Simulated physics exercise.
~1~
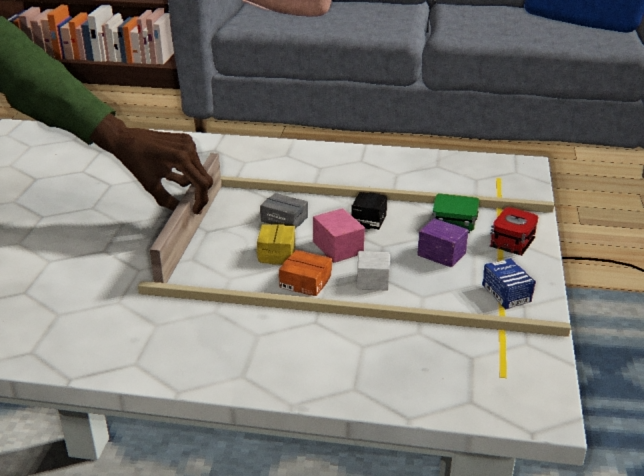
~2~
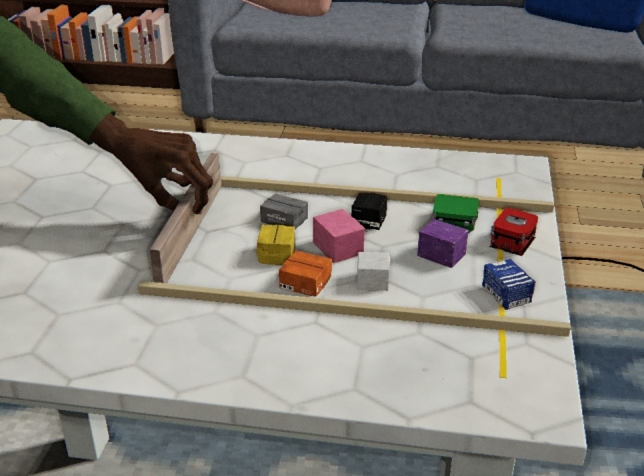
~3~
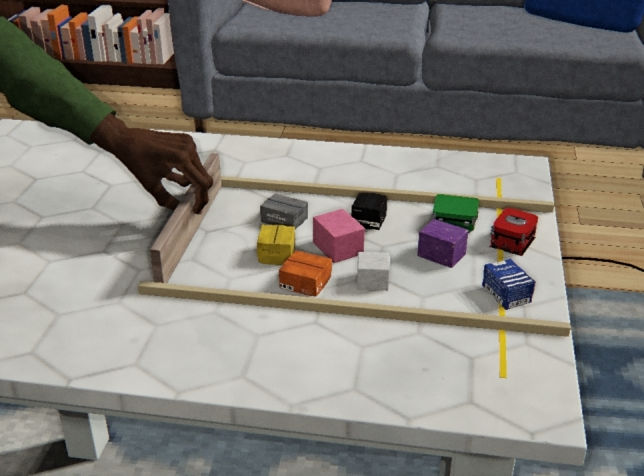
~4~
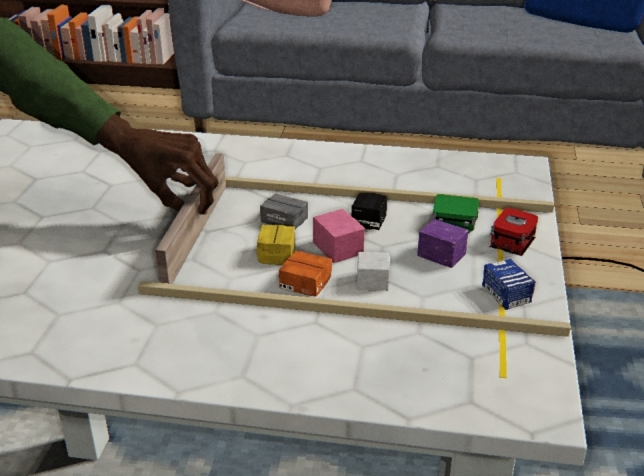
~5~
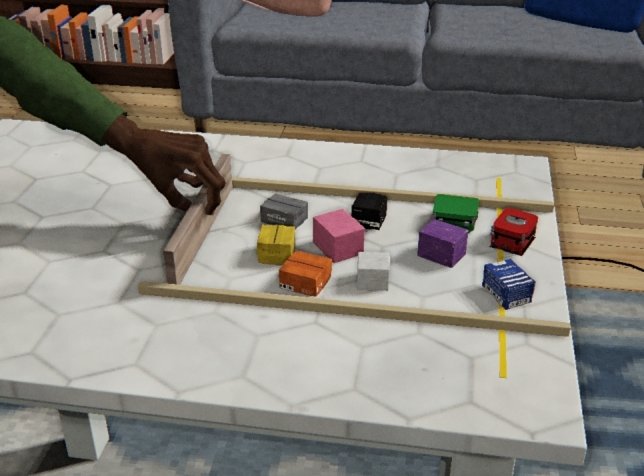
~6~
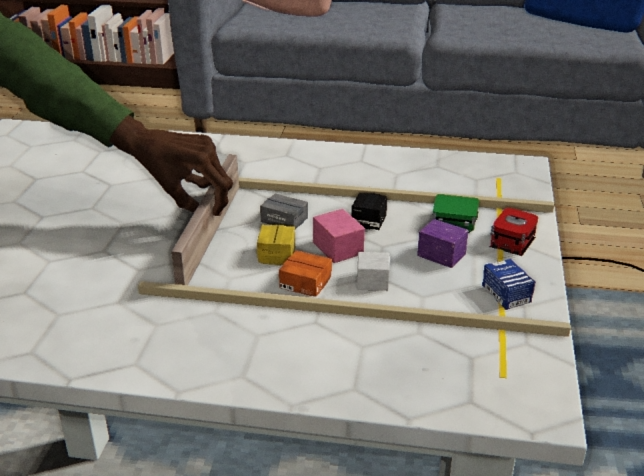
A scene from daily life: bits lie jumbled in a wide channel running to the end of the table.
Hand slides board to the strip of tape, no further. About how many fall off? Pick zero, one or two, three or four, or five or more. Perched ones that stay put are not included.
Three or four fall off.
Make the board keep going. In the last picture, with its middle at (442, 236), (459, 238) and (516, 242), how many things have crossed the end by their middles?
Over the end: 0, 0, 6.
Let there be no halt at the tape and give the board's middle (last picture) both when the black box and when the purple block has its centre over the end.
Roughly (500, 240); for the second one, roughly (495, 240).
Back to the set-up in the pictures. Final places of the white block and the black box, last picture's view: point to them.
White block at (560, 286), black box at (556, 220).
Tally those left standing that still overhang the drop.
That adds up to 2.
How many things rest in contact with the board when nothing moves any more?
My count gives 4.
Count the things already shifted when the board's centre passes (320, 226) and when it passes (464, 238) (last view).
Answer - first 5, then 10.
Soon after, none off yet; red case at rest near (514, 231); blue box at rest near (508, 284); green case at rest near (455, 214).
In the end, the number that fall off is three or four; gone, purple block, green case, blue box and red case.
